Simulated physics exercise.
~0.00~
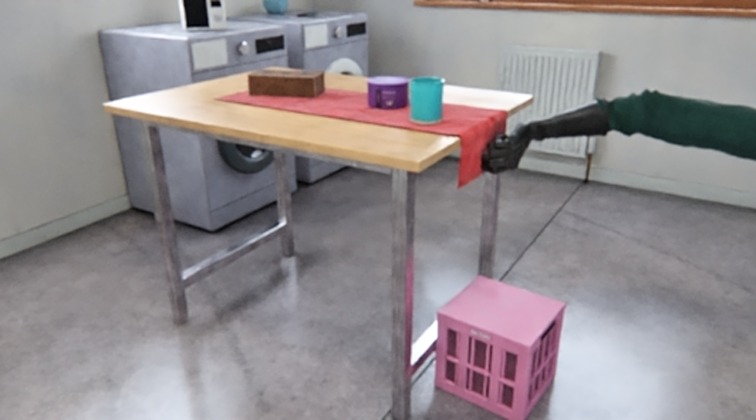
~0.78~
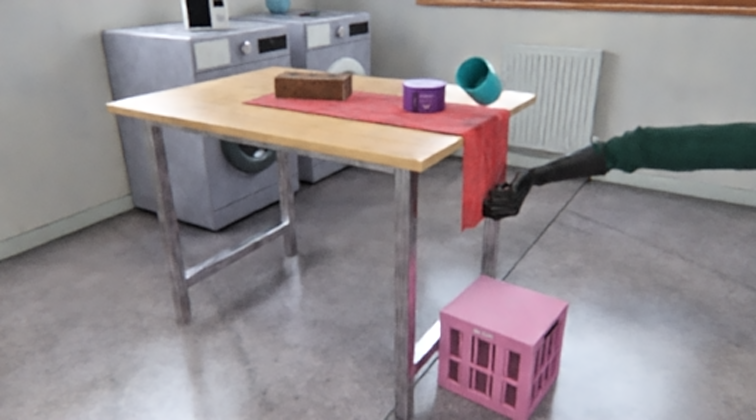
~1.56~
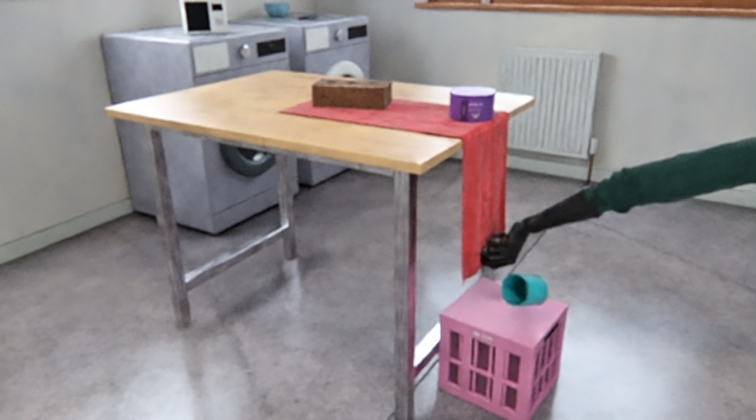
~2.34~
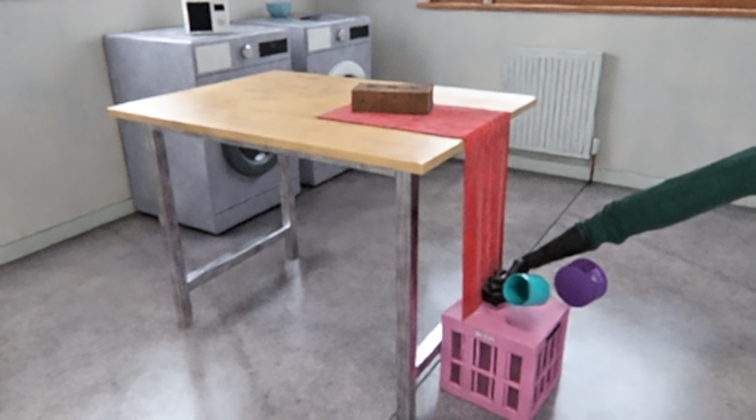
A gloved hand in a dark green sleeve pulls a red runner off the right end of a light wooden table, seen from slightly above in a room with washing machines and a radiator behind. A brown brick, a purple tub and a turquoise mug sit on the cloth, and a pink crate stands on the floor below. As the hem descends, all three ride rightward and the mug tips over the edge, landing on its side on the crate. The tub follows it off. Finally the hem reaches the crate, with the brick still on the table.
